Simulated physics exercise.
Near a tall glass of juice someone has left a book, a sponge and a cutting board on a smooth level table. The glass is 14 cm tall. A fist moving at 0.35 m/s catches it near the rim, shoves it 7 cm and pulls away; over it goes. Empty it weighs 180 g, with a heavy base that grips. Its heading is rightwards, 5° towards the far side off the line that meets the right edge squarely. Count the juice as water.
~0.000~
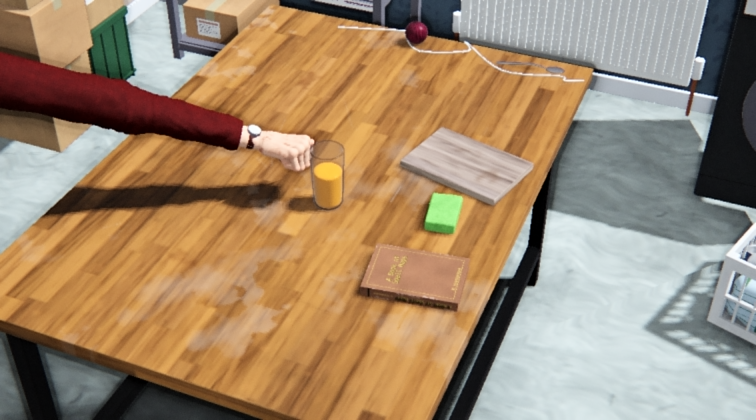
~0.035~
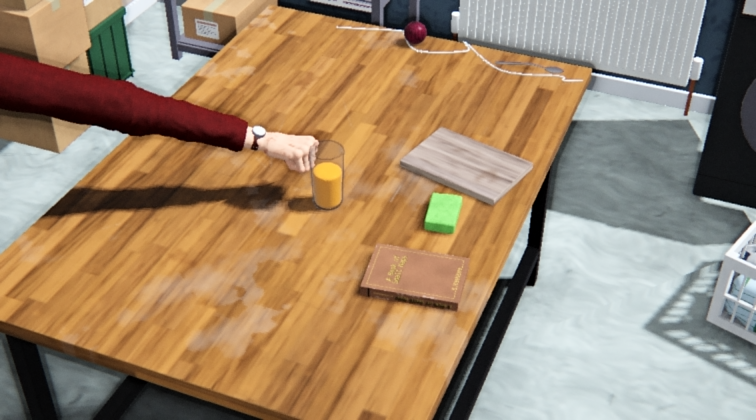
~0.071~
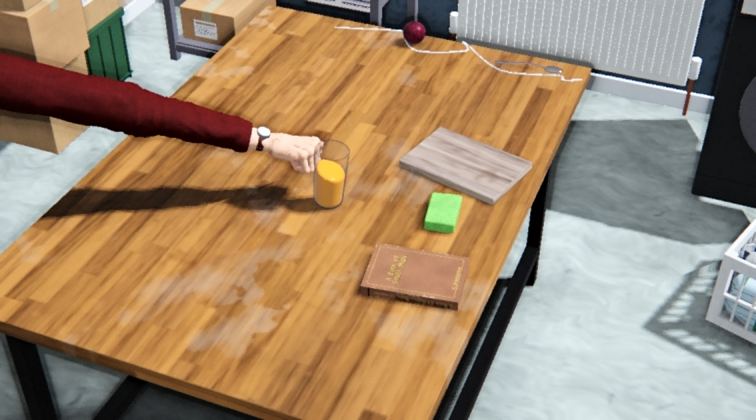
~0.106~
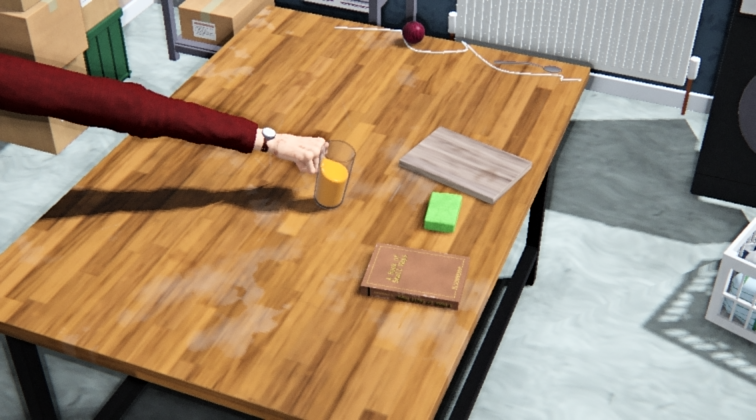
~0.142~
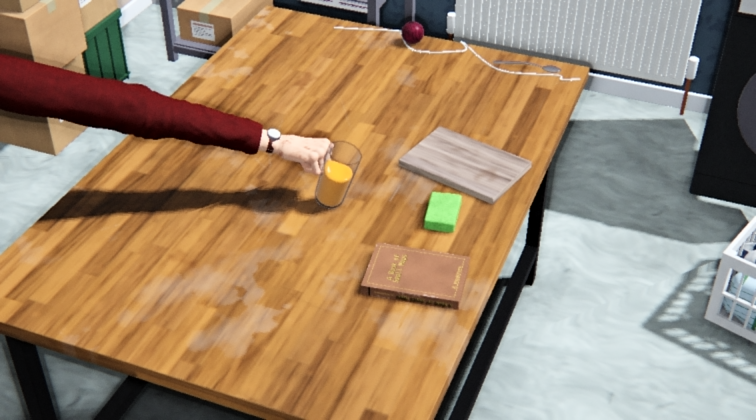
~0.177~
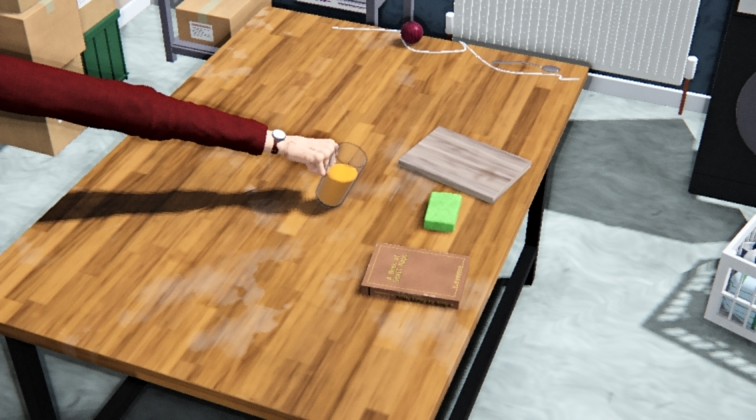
On a wooden table, a red-sleeved arm pushes a glass of orange juice near its rim, tilting it steadily rightwards.
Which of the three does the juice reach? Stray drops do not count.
Book: Ends up wet; sponge: Gets wet; cutting board: Ends up wet.
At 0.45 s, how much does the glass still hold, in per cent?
Near 94 in a hundred.
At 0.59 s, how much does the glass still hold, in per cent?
About 54 per cent.
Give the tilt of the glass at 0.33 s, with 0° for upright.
It is at some 54°.
After 0.33 s the tilt is 53° and 100 per cent is in the glass, 0 has run off the table; wet so far, nothing.
After 0.45 s the tilt is 88° and 94 per cent is in the glass, 0 has run off the table; wet so far, nothing.
After 0.59 s the tilt is 88° and 54 per cent is in the glass, 0 has run off the table; wet so far, book, sponge.
After 0.83 s the tilt is 88° and 28 per cent is in the glass, 8 has run off the table; wet so far, book, sponge, cutting board.
In the end 8 per cent is in the glass, 28 has run off the table; wet so far, book, sponge, cutting board.
